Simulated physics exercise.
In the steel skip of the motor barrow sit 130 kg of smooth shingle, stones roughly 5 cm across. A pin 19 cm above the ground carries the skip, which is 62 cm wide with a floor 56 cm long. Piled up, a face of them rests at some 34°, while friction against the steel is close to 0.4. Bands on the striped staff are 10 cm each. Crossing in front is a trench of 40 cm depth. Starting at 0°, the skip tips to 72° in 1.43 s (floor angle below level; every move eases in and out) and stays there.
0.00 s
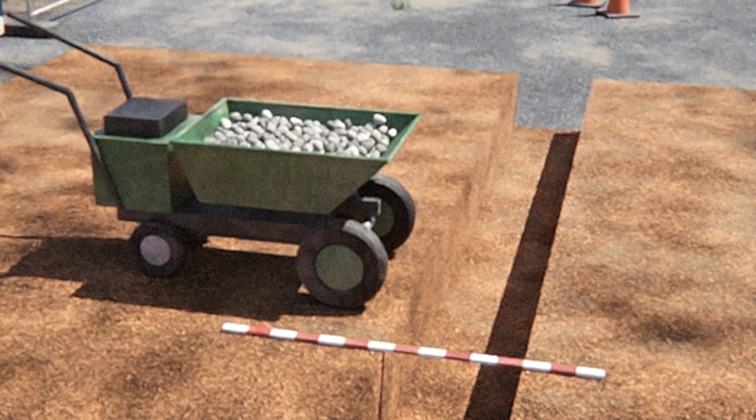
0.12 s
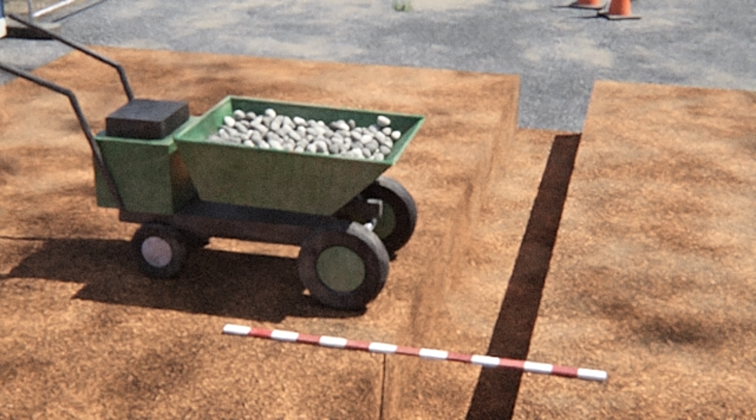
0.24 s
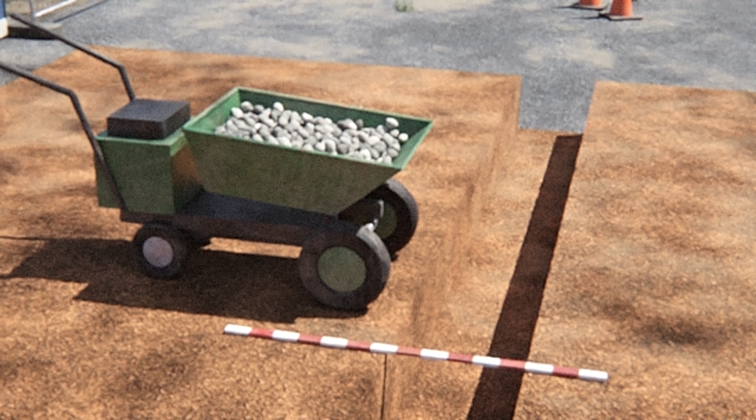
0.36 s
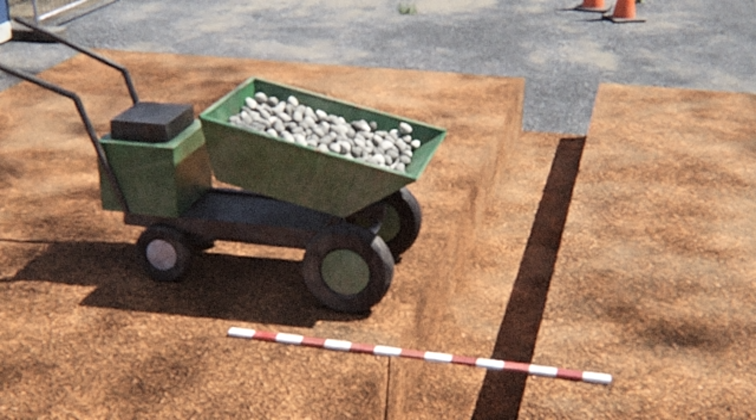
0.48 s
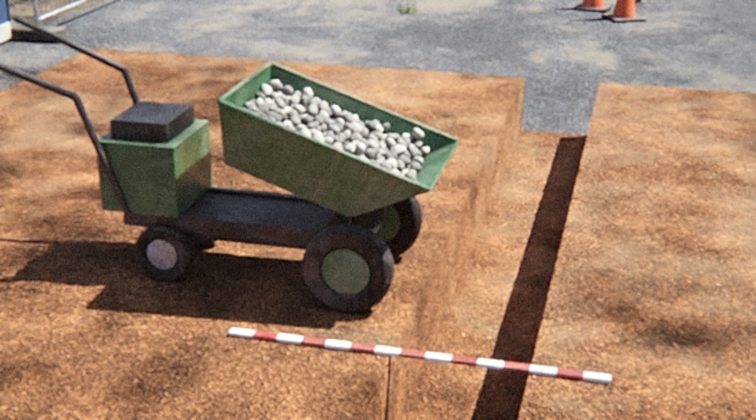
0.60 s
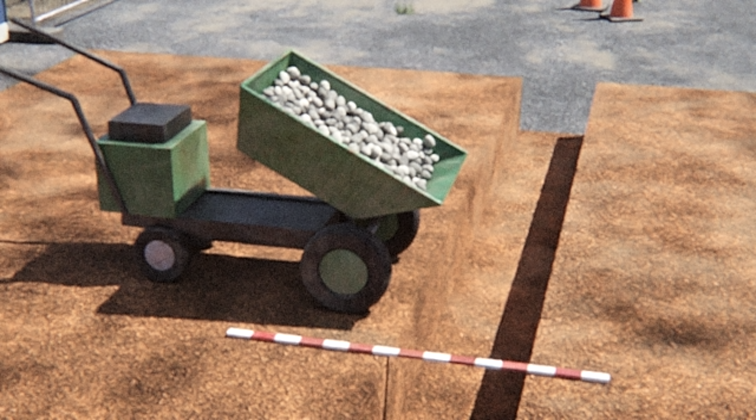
A green motor barrow's skip full of smooth grey stones tilting steadily forward to the right beside a narrow trench and striped staff.
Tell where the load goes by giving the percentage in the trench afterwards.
About 79 per cent of the load is in the trench.
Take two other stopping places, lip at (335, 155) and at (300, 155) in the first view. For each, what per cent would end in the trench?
About 100 per cent from the first spot, about 100 from the second.
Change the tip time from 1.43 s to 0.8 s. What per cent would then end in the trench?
It would come to roughly 65 per cent.
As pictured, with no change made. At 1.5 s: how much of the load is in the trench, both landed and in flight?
Roughly 55 percent of the load.
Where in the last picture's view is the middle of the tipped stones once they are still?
Their middle ends up near (512, 368).
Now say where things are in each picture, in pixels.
In the first frame, lip at (388, 161), floor tilted 0°, highest stones at (319, 128).
In the second frame, the skip is at 1°, its lip at (392, 164); the top of the load is at (300, 127); the stones move at 0.2 m/s on average.
In the third frame, lip at (402, 169), floor tilted 5°, highest stones at (259, 114); the stones move at 0.4 m/s on average.
In the fourth frame, the skip is at 11°, its lip at (417, 179); the top of the load is at (266, 105); the stones move at 0.5 m/s on average.
In the fifth frame, lip at (430, 190), floor tilted 19°, highest stones at (272, 93); the stones move at 0.6 m/s on average.
In the sixth frame, lip at (441, 205), floor tilted 27°, highest stones at (289, 82); the stones move at 0.7 m/s on average.
After 1.1 s the floor is at 61°; 99 % in the skip, 1 % in the trench; the foremost stones are at (496, 245).
After 1.5 s the floor is at 72°; 29 % in the skip, 55 % in the trench, 16 % past the trench; the foremost stones are at (635, 294).
After 1.9 s the floor is at 72°; 5 % in the skip, 74 % in the trench, 21 % past the trench; the foremost stones are at (729, 297).
After 3.8 s the floor is at 72°; 0 % in the skip, 79 % in the trench, 21 % past the trench; the foremost stones are past the picture's edge.
